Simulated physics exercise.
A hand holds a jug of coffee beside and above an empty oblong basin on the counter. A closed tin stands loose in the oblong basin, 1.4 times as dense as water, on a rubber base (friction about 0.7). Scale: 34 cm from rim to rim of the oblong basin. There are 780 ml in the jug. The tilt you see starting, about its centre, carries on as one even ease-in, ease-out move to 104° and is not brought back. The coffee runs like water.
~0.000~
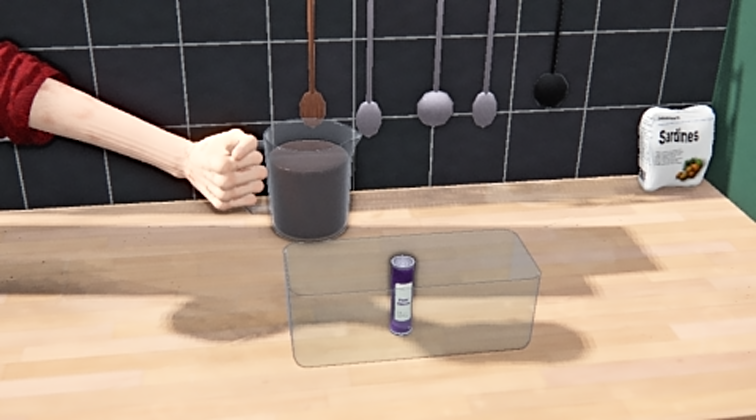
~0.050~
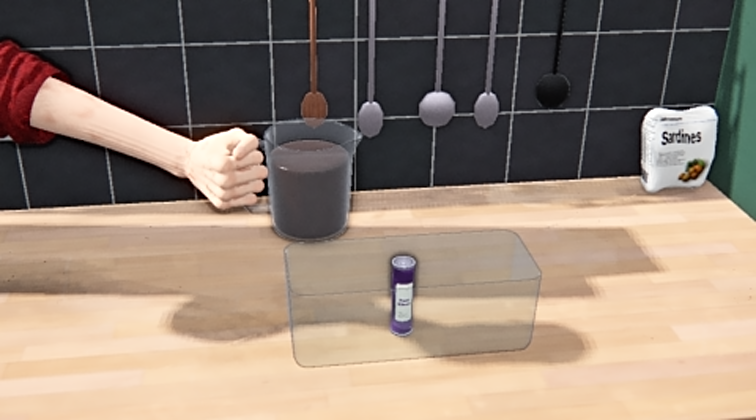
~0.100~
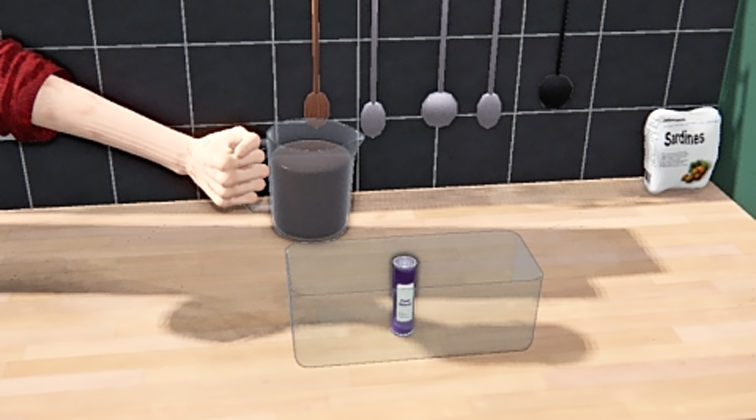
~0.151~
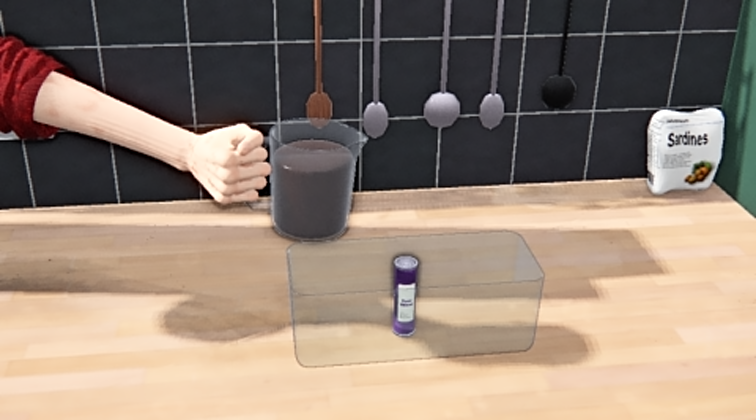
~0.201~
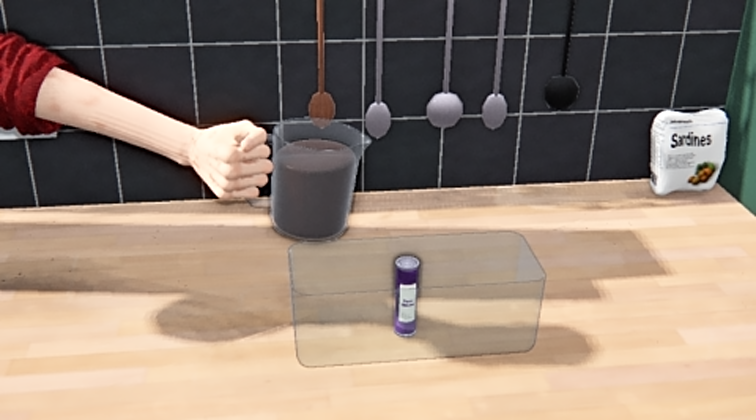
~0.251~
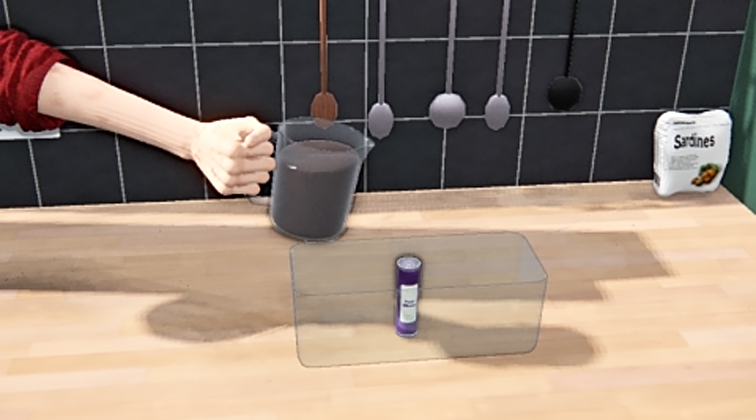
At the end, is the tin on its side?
The tin topples.
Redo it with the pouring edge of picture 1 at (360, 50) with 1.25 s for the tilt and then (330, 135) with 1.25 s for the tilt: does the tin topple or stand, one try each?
First it stays up; then it falls.
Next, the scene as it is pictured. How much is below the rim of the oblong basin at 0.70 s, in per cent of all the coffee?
Near 1 in a hundred.
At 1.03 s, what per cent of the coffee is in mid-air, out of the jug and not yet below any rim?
Some 20 per cent.
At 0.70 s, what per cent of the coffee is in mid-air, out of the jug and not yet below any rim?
Some 10 per cent.
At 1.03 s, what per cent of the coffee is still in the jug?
Near 36 in a hundred.
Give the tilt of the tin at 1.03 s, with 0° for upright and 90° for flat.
About 0°.
By 0.70 s the tilt is 62° and 88 per cent is still to pour; the tin stands where it began.
By 1.03 s the tilt is 96° and 35 per cent is still to pour; the tin stands where it began.
By 1.38 s the tilt is 104° and 3 per cent is still to pour; the tin leans 14°.
By 1.75 s the tilt is 104° and 0 per cent is still to pour; the tin lies on its side.
At rest the tin lies on its side.
